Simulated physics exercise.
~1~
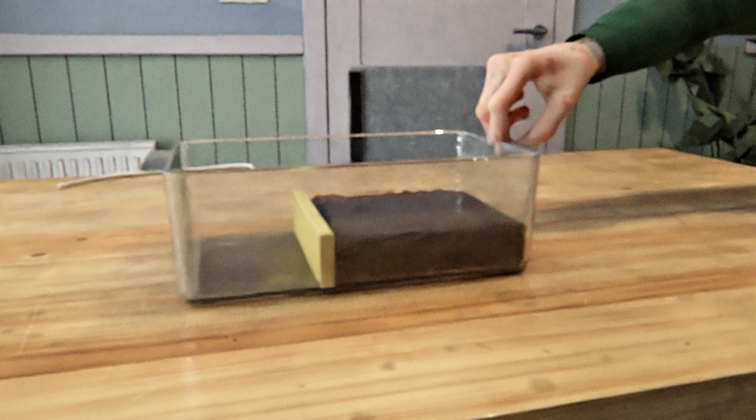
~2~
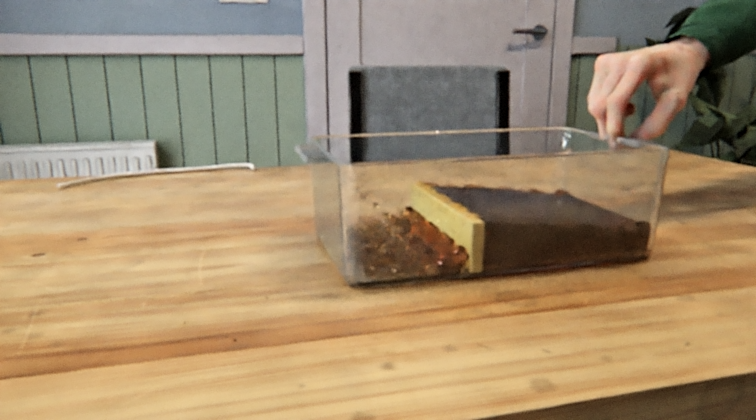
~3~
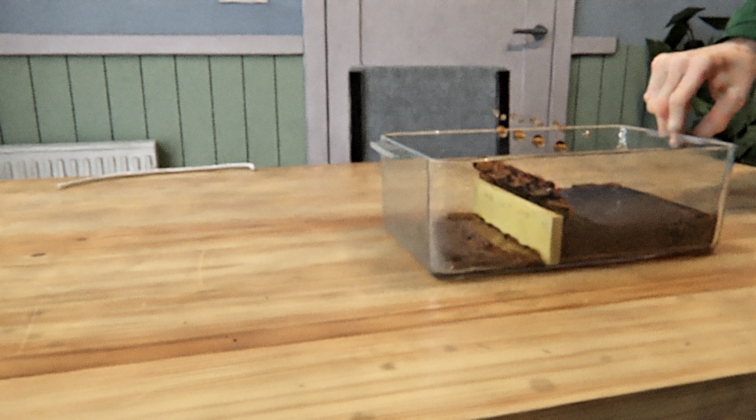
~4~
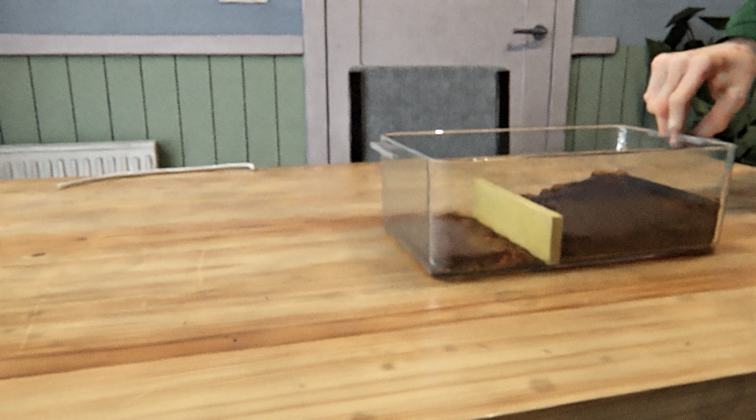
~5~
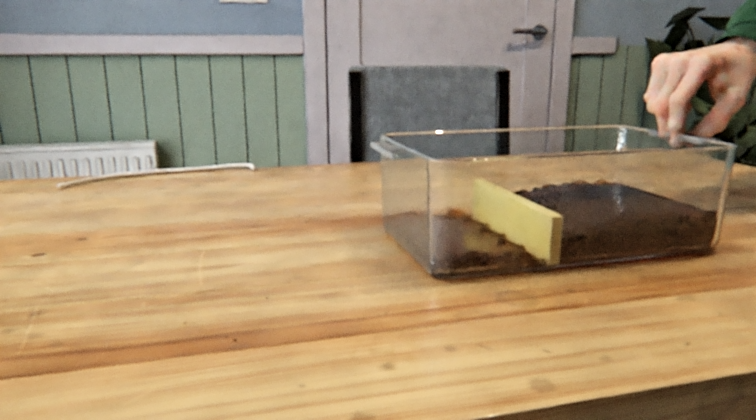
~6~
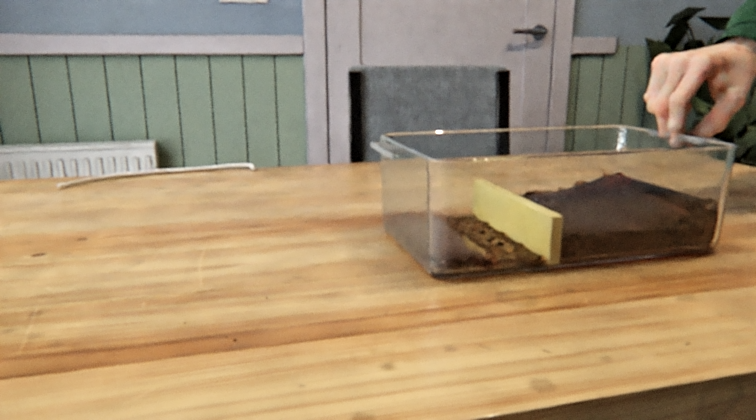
A hand pulls a clear tub right, and some dark tea crosses the fixed divider.
